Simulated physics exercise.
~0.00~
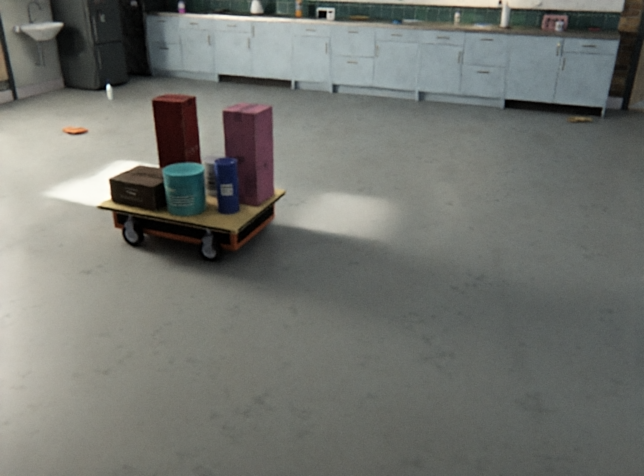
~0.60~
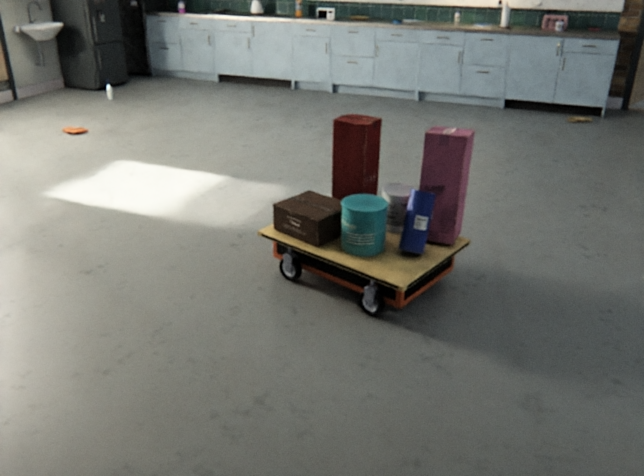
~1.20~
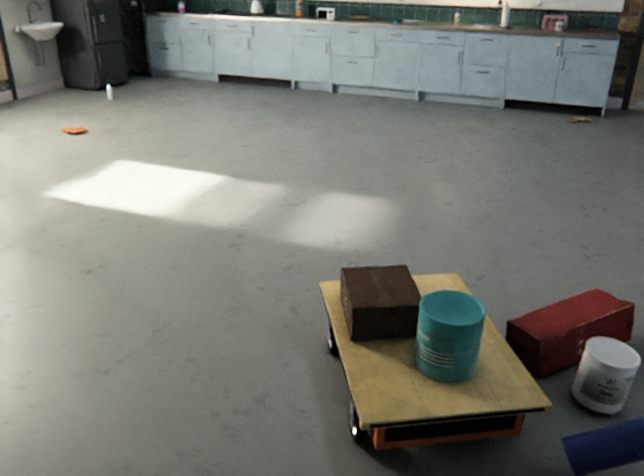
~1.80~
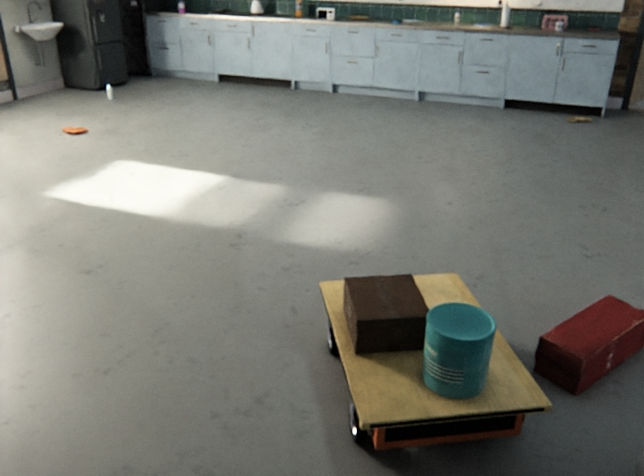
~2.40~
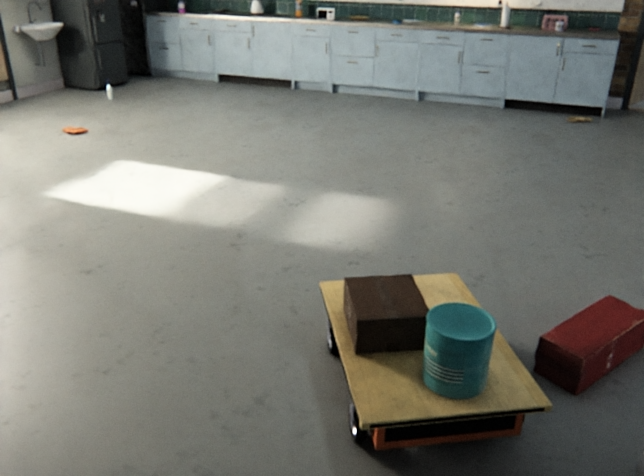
At first, a flat wooden cart carrying tall red and pink boxes, a brown box, a turquoise pail, a white pail and a blue canister stands out on a grey floor, with kitchen cabinets behind. It rolls right and toward the viewer, turning as it comes, and the blue canister leans over. By the time the cart reaches the lower right, the red box, white pail and blue canister are on the floor beside it, and the pink box is out of sight. The white pail and canister then leave view as the red box shifts slightly right. Finally, the cart stands still, the brown box and turquoise pail still aboard.
